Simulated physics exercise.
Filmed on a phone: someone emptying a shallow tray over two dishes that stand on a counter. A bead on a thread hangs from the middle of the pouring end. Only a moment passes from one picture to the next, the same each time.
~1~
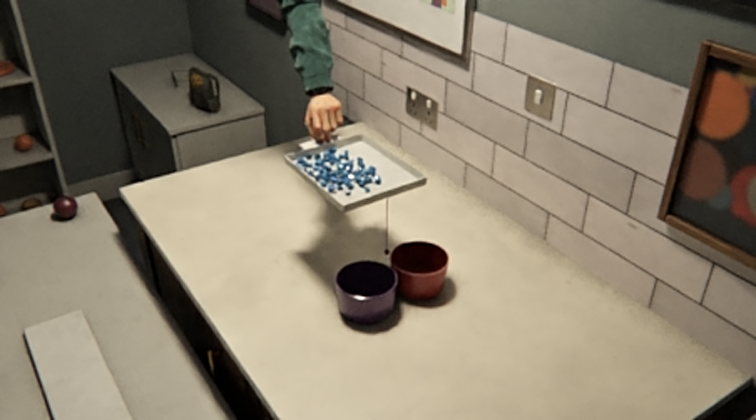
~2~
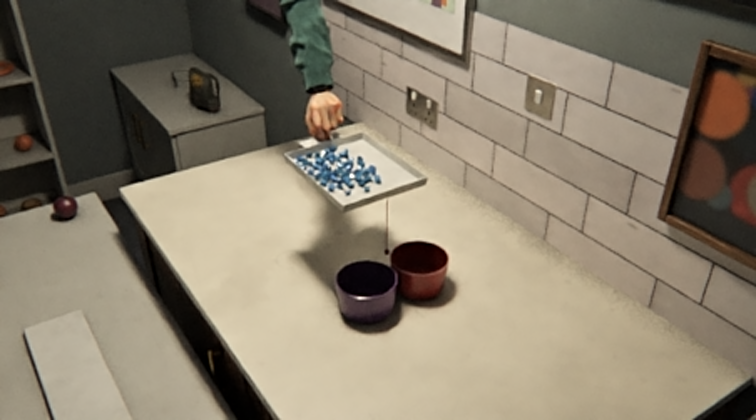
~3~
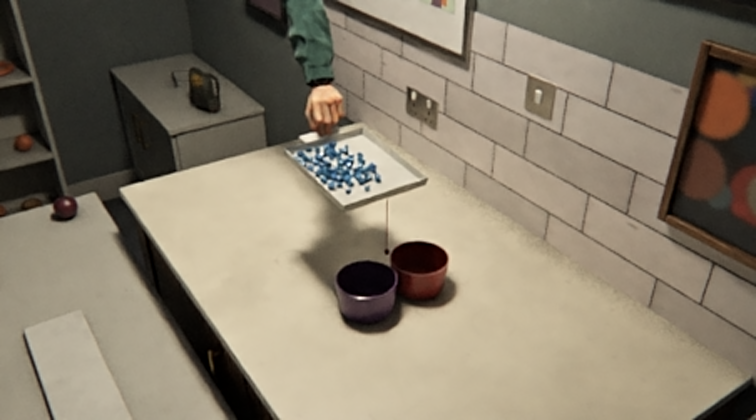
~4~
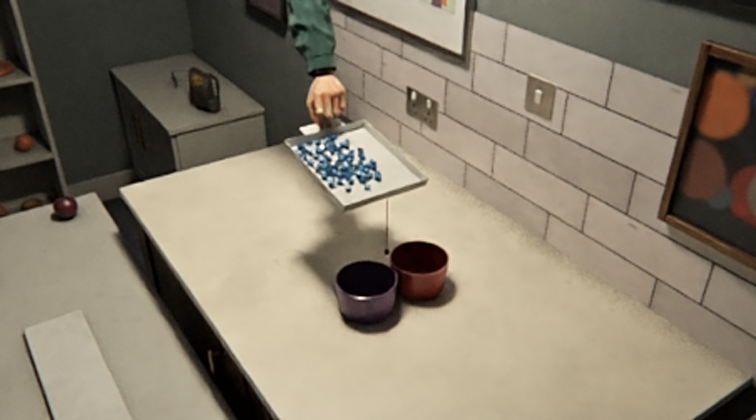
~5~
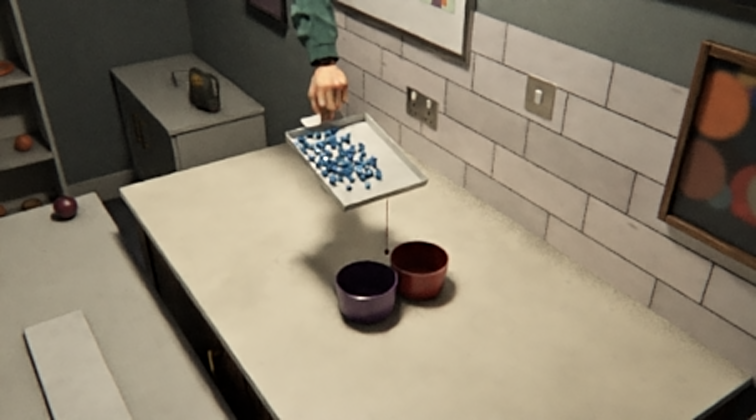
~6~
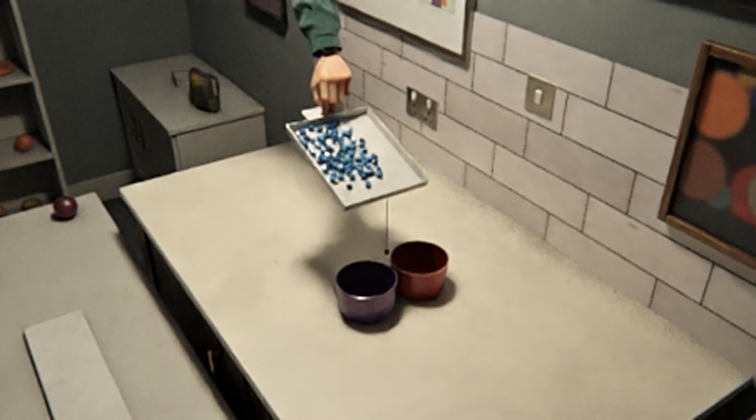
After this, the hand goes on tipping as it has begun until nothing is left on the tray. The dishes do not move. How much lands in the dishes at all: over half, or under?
In the dishes lies over half of it.
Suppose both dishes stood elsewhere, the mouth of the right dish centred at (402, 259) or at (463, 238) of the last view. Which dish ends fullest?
At the first place right, at the second left.
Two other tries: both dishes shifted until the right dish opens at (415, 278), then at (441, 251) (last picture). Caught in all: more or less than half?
The first try: The larger part. The second: The larger part.
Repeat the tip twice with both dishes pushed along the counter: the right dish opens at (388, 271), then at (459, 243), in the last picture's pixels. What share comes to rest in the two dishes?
In turn 60 and 70 in a hundred.
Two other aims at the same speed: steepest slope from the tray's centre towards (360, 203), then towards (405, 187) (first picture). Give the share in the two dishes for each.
Near 90 % and 80 %.
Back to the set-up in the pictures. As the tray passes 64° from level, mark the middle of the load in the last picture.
Close to (385, 187).
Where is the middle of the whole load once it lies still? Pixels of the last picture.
Close to (411, 290).
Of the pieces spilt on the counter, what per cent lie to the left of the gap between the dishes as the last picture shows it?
Some 40 per cent.
Just after the last frame, tray tipped steeply; almost all on the tray; about a tenth in the air.
A moment on, tray tipped past a quarter turn; roughly two thirds on the tray; roughly a quarter in the left dish; about a tenth in the right dish; about a tenth outside both; just a few in the air.
Further on, tray tipped past a quarter turn; roughly a third in the left dish; roughly half in the right dish; roughly a quarter outside both.
When it is over, tray tipped past a quarter turn; roughly a third in the left dish; roughly half in the right dish; roughly a quarter outside both.
